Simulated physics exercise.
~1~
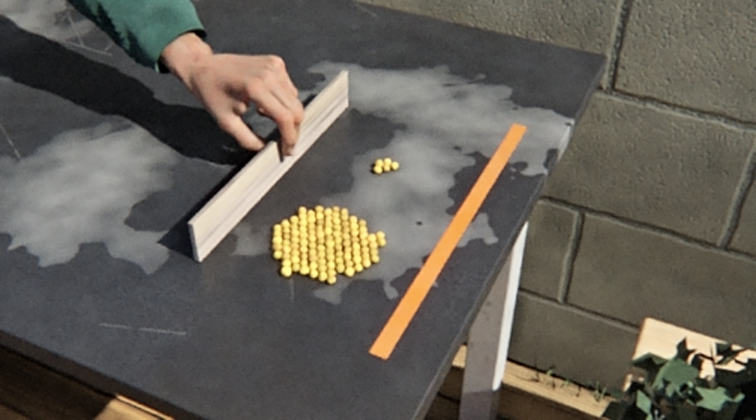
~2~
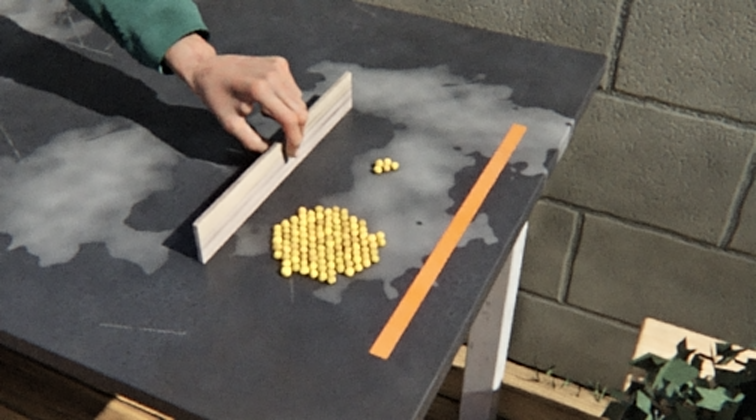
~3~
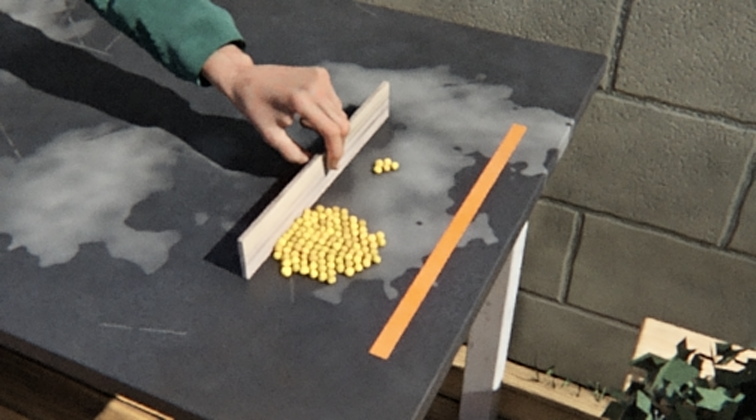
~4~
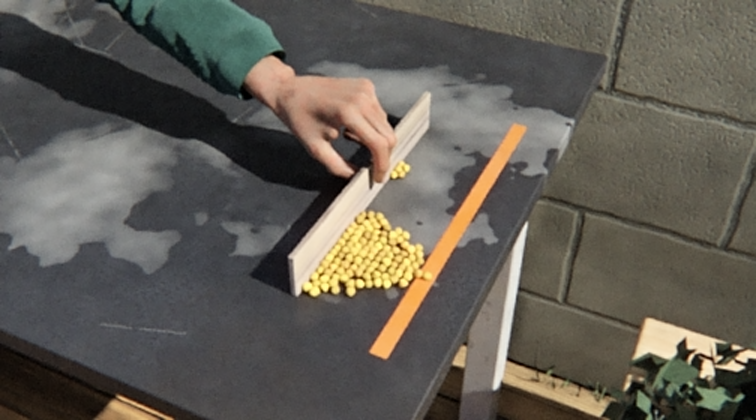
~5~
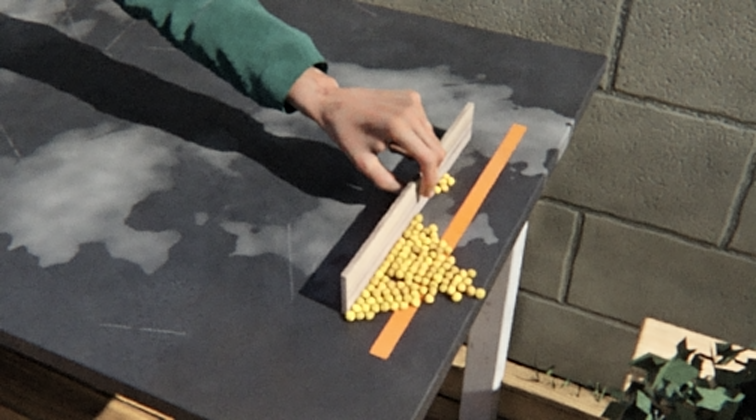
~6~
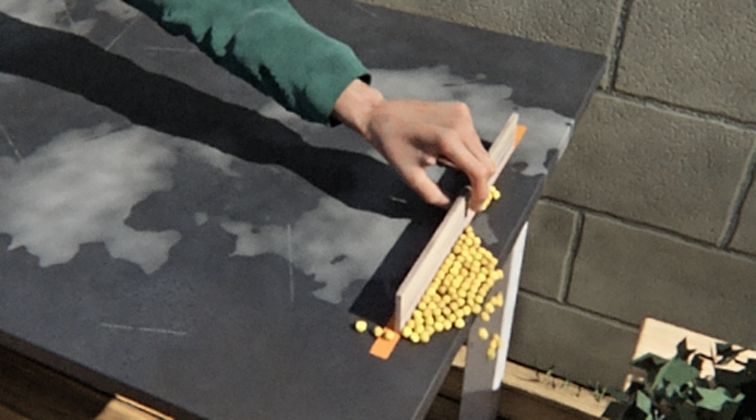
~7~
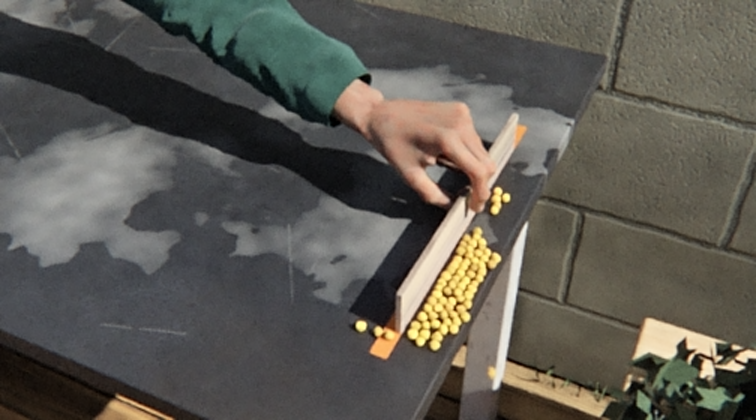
A hand in a green sleeve slid an upright strip of wood rightward across a dark table, pushing two piles of small yellow balls, and stopped at the orange tape; some of the larger pile spilled over the edge, while the smaller stayed on.
